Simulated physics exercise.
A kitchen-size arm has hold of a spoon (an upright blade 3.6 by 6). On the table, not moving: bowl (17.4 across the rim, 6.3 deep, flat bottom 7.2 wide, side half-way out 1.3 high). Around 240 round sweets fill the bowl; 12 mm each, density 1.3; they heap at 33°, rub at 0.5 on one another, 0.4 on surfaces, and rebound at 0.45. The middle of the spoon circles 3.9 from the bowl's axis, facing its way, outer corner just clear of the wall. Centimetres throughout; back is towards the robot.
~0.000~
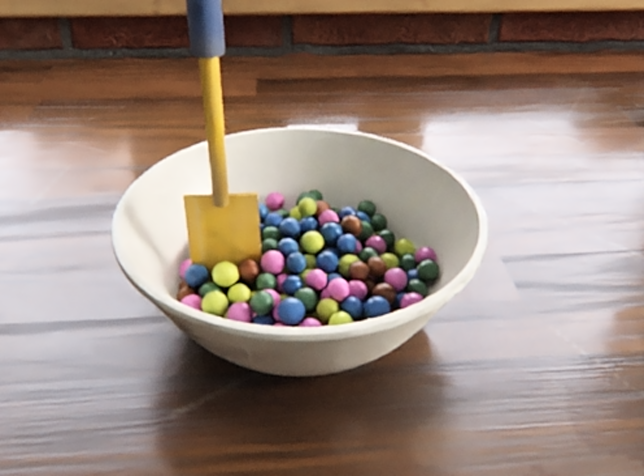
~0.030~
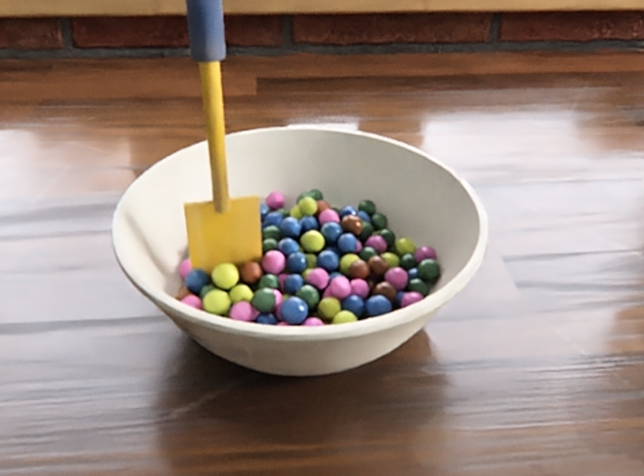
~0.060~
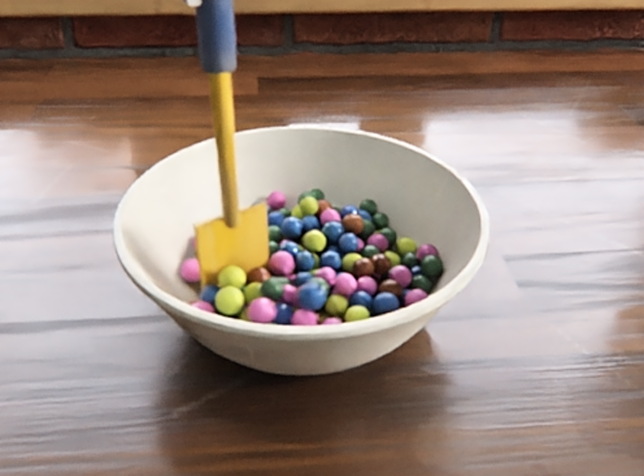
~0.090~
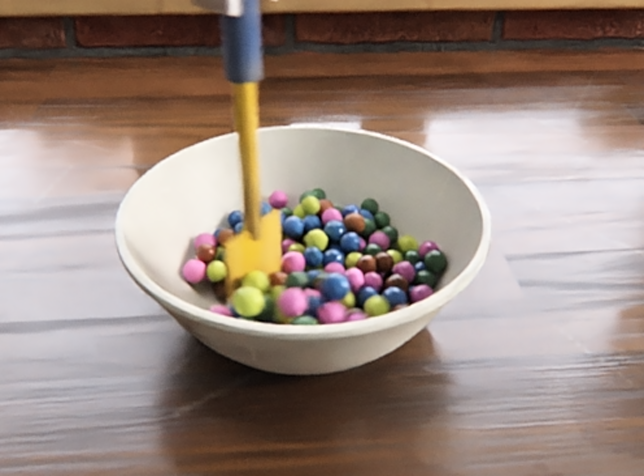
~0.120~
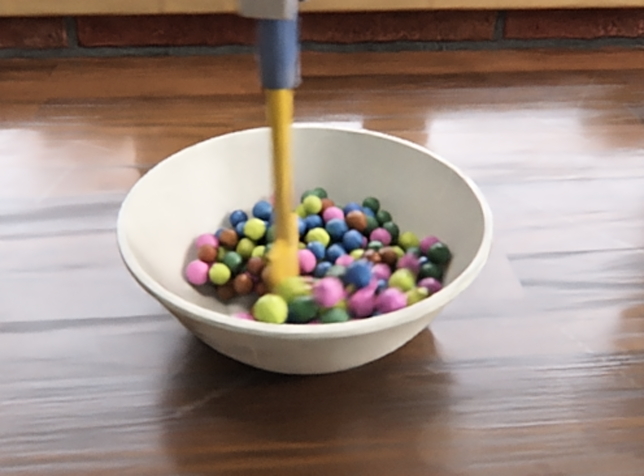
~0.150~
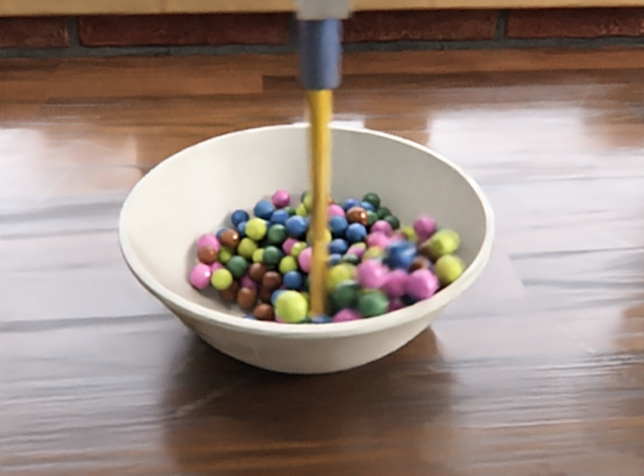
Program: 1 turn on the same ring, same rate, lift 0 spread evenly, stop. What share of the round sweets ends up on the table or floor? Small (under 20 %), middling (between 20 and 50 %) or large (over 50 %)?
On the table or floor the share is small, under 20 %.
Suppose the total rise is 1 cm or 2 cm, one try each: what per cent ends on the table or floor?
About 10 and 5 per cent.
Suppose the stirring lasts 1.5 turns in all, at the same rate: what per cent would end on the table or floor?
In that case some 15 per cent.
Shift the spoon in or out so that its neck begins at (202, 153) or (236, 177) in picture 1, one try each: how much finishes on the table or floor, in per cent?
About 15 and 5 per cent.
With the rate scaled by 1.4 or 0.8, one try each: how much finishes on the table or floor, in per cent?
About 25 and 5 per cent.
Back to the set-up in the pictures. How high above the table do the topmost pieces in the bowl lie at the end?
Roughly 6.0 cm.
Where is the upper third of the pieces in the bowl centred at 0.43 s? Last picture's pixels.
At about (226, 183).
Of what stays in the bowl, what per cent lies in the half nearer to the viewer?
Some 65 per cent.
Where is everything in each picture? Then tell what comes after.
The first frame shows spoon neck at (218, 167), 0° round; upper third of the load around (308, 263), from x 185 to 430, top at y 200; 241 in the bowl.
The second frame shows spoon neck at (219, 173), 8° round; upper third of the load around (309, 264), from x 185 to 430, top at y 200.
The third frame shows spoon neck at (229, 187), 29° round; upper third of the load around (312, 273), from x 190 to 430, top at y 200.
The fourth frame shows spoon neck at (251, 199), 50° round; upper third of the load around (317, 284), from x 195 to 435, top at y 195.
The fifth frame shows spoon neck at (283, 206), 72° round; upper third of the load around (338, 283), from x 200 to 440, top at y 195.
The sixth frame shows spoon neck at (318, 206), 94° round; upper third of the load around (372, 269), from x 200 to 450, top at y 195; 241 in the bowl.
By 0.29 s, 194° round, highest piece 8 above the table; 235 in the bowl, 4 on the table or floor, 2 in flight or on the tool.
By 0.43 s, 295° round, highest piece 8 above the table; 224 in the bowl, 10 on the table or floor, 7 in flight or on the tool.
By 0.70 s, 0° round, highest piece 6 above the table; 215 in the bowl, 26 on the table or floor.
By 1.40 s, 0° round, highest piece 6 above the table; 215 in the bowl, 26 on the table or floor.
Final count, 215 in the bowl, 26 on the table or floor. That is 11 % on the table or floor.
